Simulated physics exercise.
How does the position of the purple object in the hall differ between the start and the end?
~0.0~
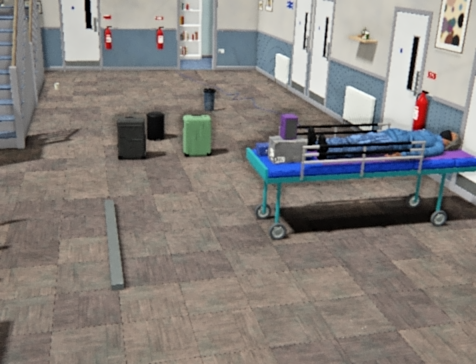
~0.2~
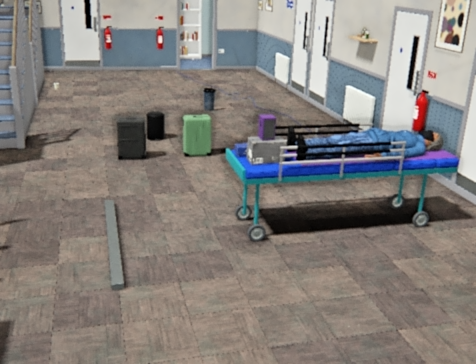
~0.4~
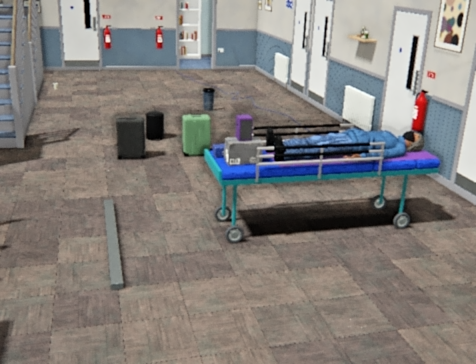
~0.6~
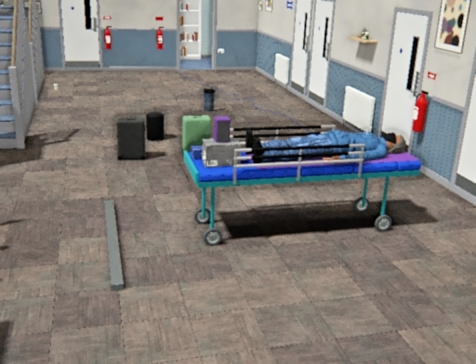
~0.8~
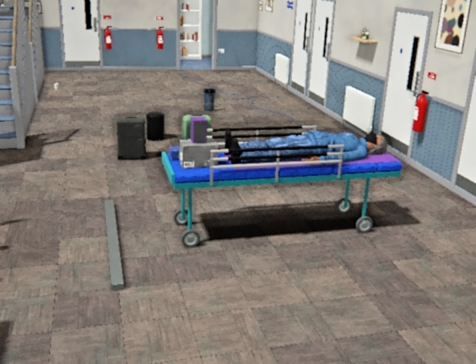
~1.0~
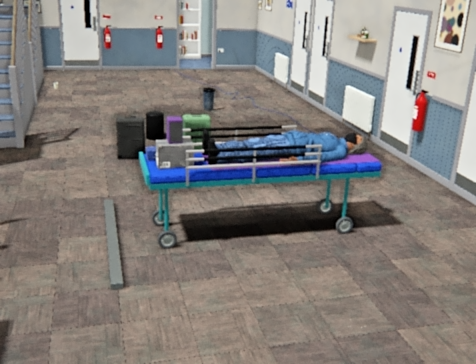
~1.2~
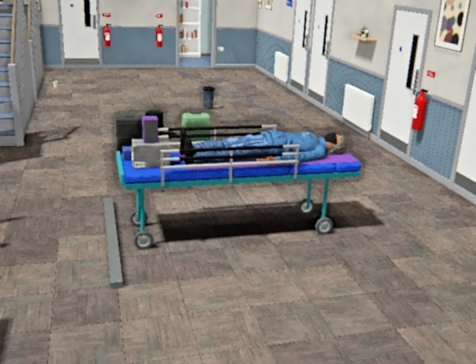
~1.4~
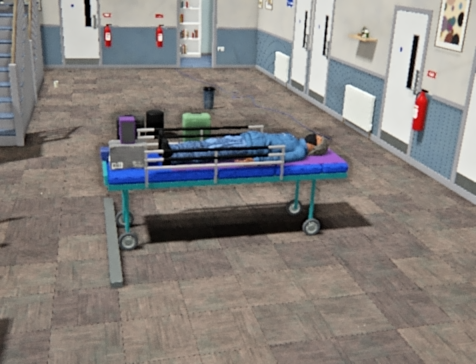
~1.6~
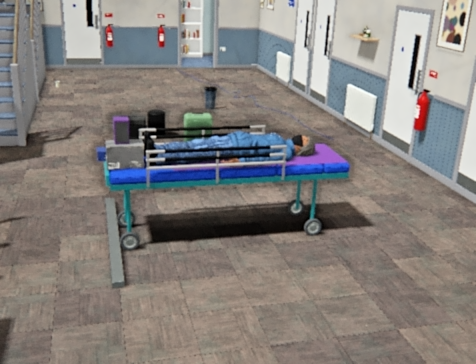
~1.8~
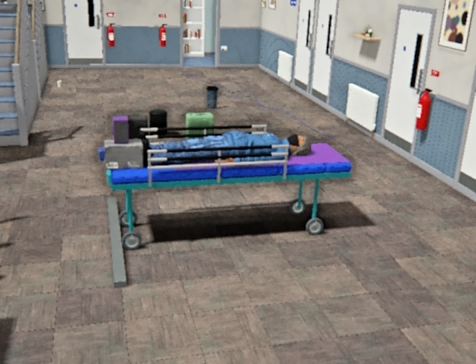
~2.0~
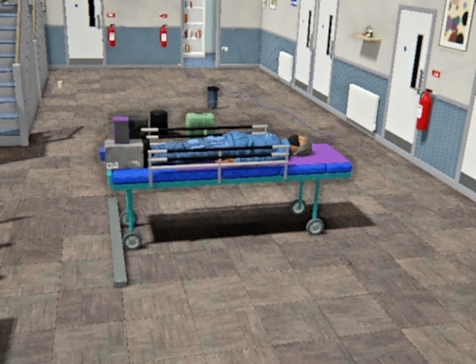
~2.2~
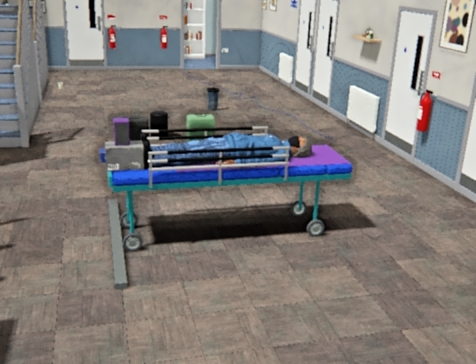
At the start the purple object is right of the middle of the view, to the right of the green suitcase. By the end it is well over to the left, near the grey strip on the floor, still upright on the left end of the trolley.
